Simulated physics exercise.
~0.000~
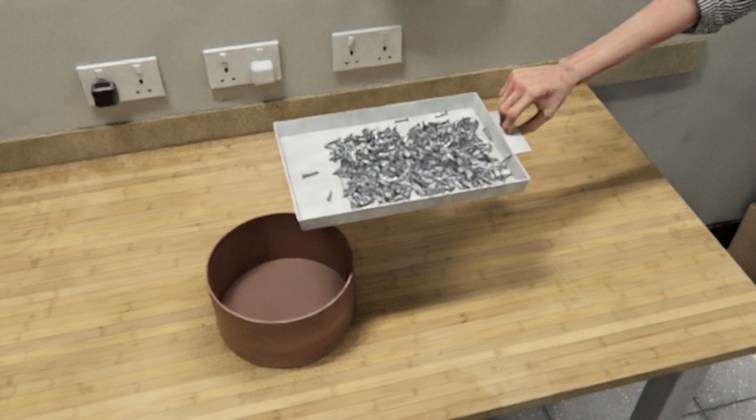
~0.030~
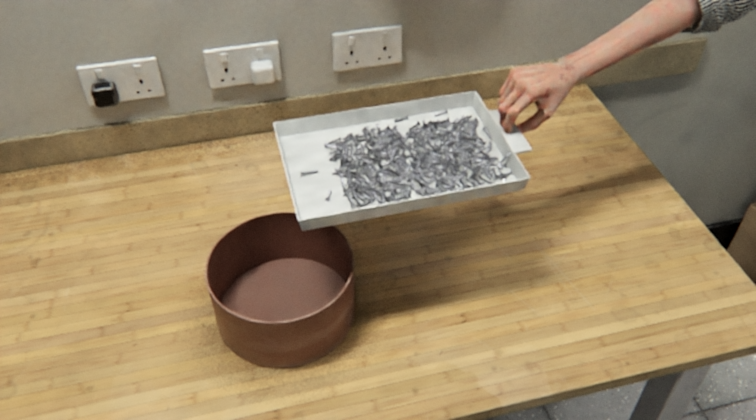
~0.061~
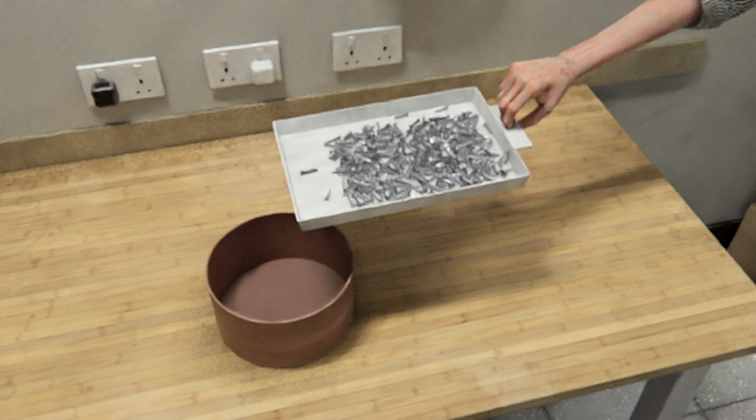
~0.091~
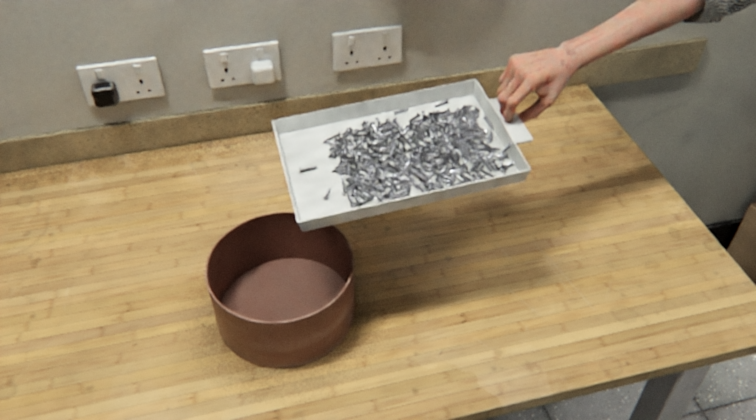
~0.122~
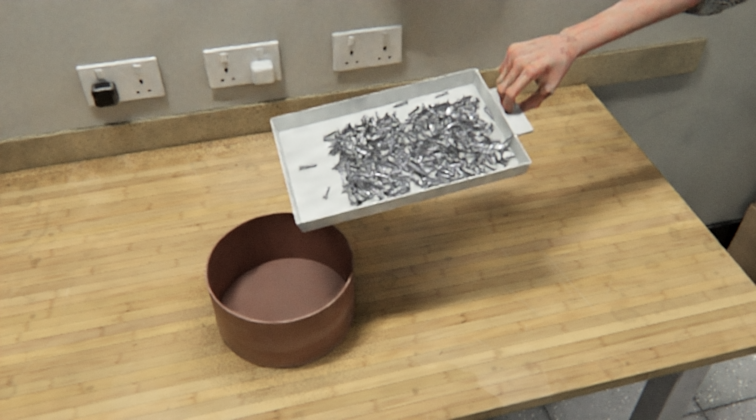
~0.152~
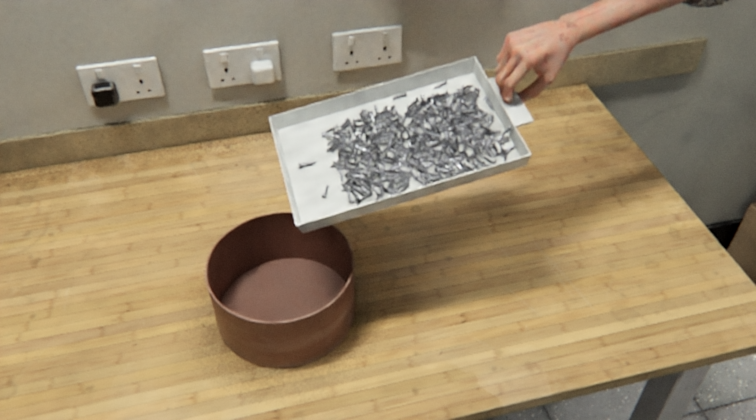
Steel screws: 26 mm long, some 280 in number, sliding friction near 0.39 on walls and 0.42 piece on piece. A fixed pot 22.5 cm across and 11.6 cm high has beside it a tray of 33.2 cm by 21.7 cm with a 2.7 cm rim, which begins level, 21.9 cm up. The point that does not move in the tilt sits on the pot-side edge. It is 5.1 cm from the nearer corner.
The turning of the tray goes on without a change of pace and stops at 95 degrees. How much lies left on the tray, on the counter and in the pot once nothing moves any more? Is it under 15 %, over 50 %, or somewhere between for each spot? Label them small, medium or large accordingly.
Tray - small, counter - small, pot - large.
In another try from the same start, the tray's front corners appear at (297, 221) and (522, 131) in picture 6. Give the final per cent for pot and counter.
You'd end with pot at 70 and counter at 30.
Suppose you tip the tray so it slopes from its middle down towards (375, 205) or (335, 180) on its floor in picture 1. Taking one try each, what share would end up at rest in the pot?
The share comes to about 65 in a hundred, then about 85 in a hundred.
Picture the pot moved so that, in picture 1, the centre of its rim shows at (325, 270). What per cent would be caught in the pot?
Roughly 55 per cent.
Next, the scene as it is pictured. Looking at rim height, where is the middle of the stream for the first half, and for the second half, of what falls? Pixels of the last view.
Roughly (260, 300) to begin with, later roughly (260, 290).
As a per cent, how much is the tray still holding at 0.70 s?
Roughly 80 per cent.
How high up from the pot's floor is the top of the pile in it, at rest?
About 3.5 centimetres.
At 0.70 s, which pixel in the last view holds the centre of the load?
Near (289, 223).
Then, at 0.48 s, tilt 52 degrees; the tray holds 100 %, the pot 0 %.
Then, at 0.70 s, tilt 80 degrees; the tray holds 80 %, the pot 0 %.
After 1.03 s, tilt 95 degrees; the tray holds 0 %, the pot 90 %.
At rest (1.9 s), tray 0 %, counter 5 %, pot 95 %.
